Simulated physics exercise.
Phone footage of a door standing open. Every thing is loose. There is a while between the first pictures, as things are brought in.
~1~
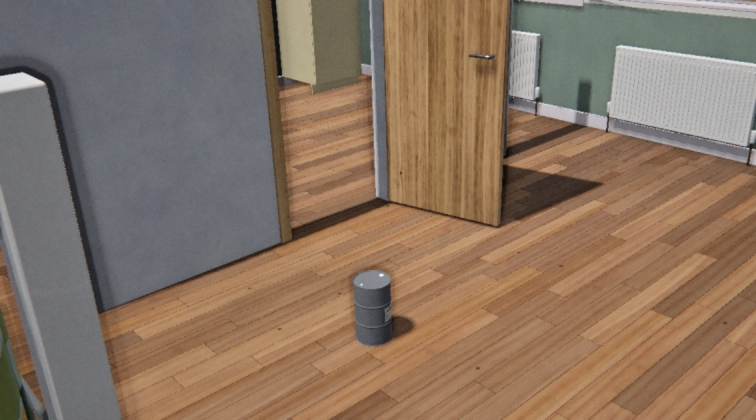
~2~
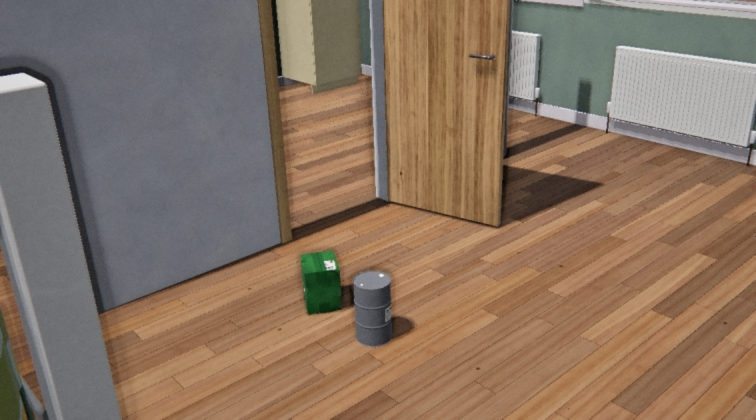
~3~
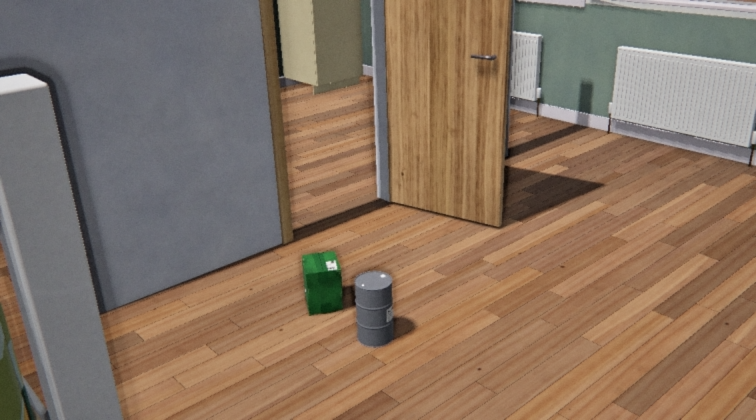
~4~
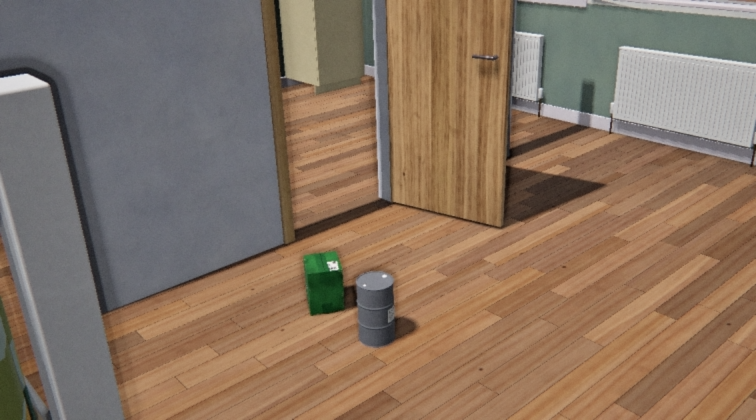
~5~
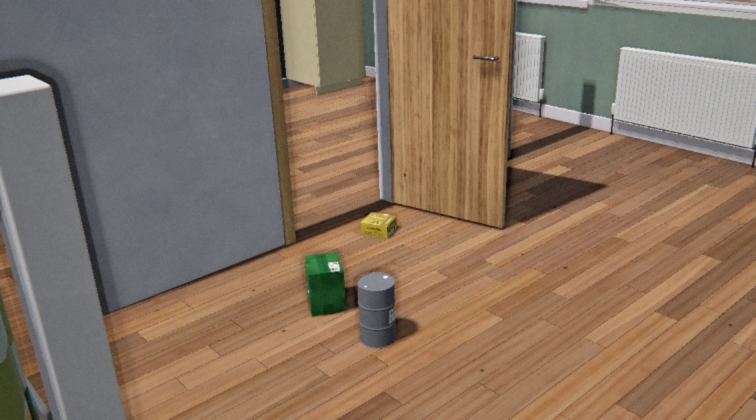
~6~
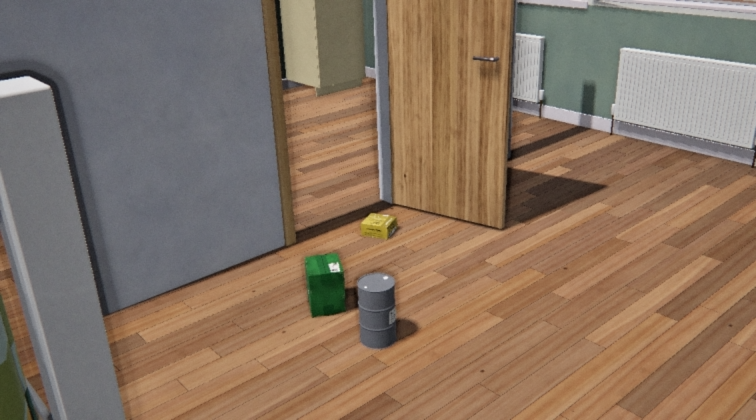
A wooden door stood wide open and still above a plank floor with a grey canister on it, then a green parcel appeared beside the canister, and later a yellow box appeared near the door.
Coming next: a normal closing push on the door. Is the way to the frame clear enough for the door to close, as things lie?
Yes. My guess: Door fully home.
Then, 1.10 s past the last view, open by 45°; yellow box displaced a little near (372, 227).
Then, 1.40 s past the last view, open by 18°; yellow box displaced about its own width near (340, 225).
Finally, open by 0°; moved from the start, yellow box; the other 2 still in place. Final places as the last picture's camera would see them, yellow box near (314, 216).
